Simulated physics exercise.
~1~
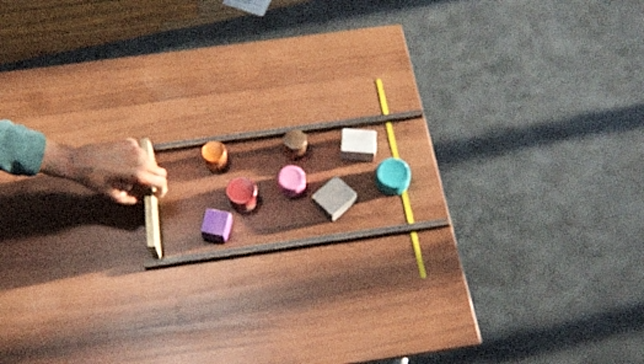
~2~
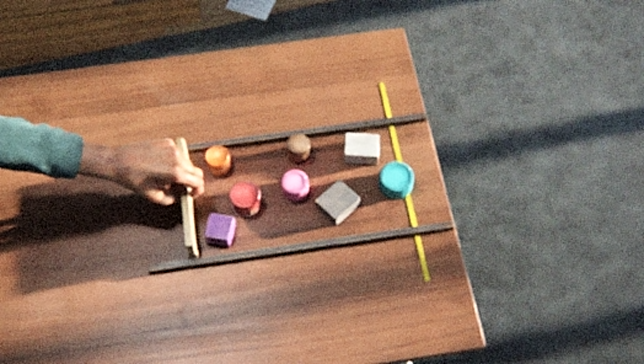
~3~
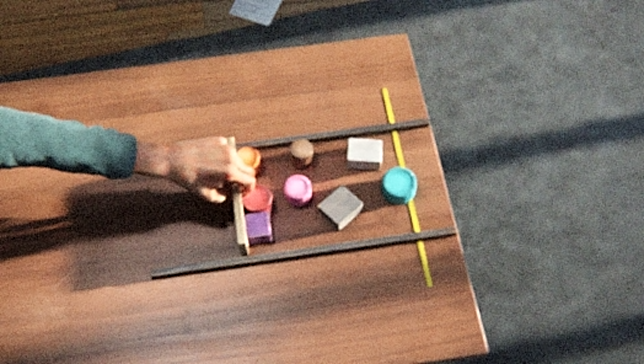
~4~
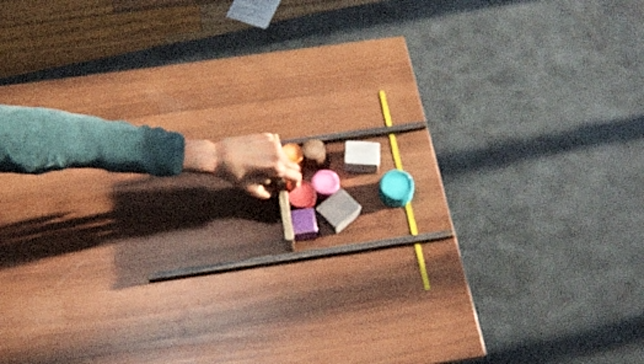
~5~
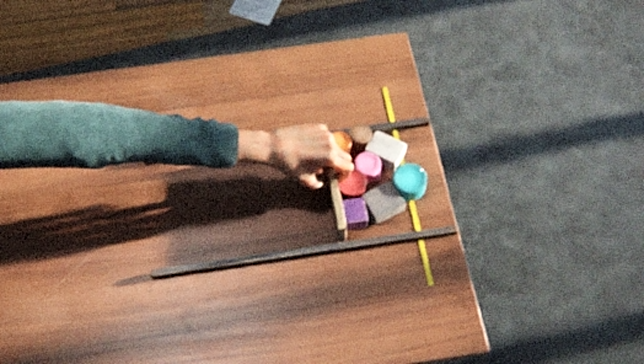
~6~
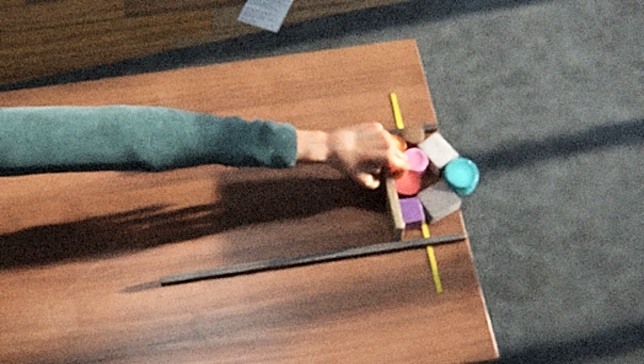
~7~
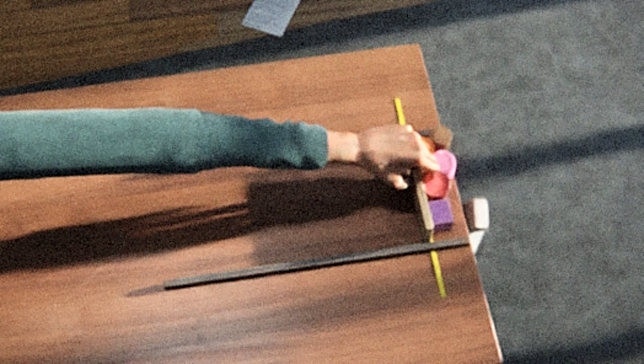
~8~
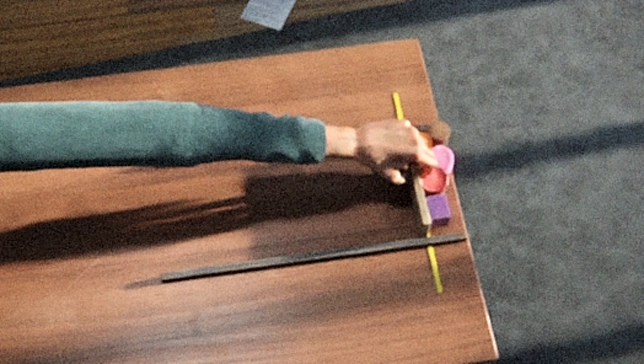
A hand pushes a board rightward, sweeping small objects along until three drop off the table.
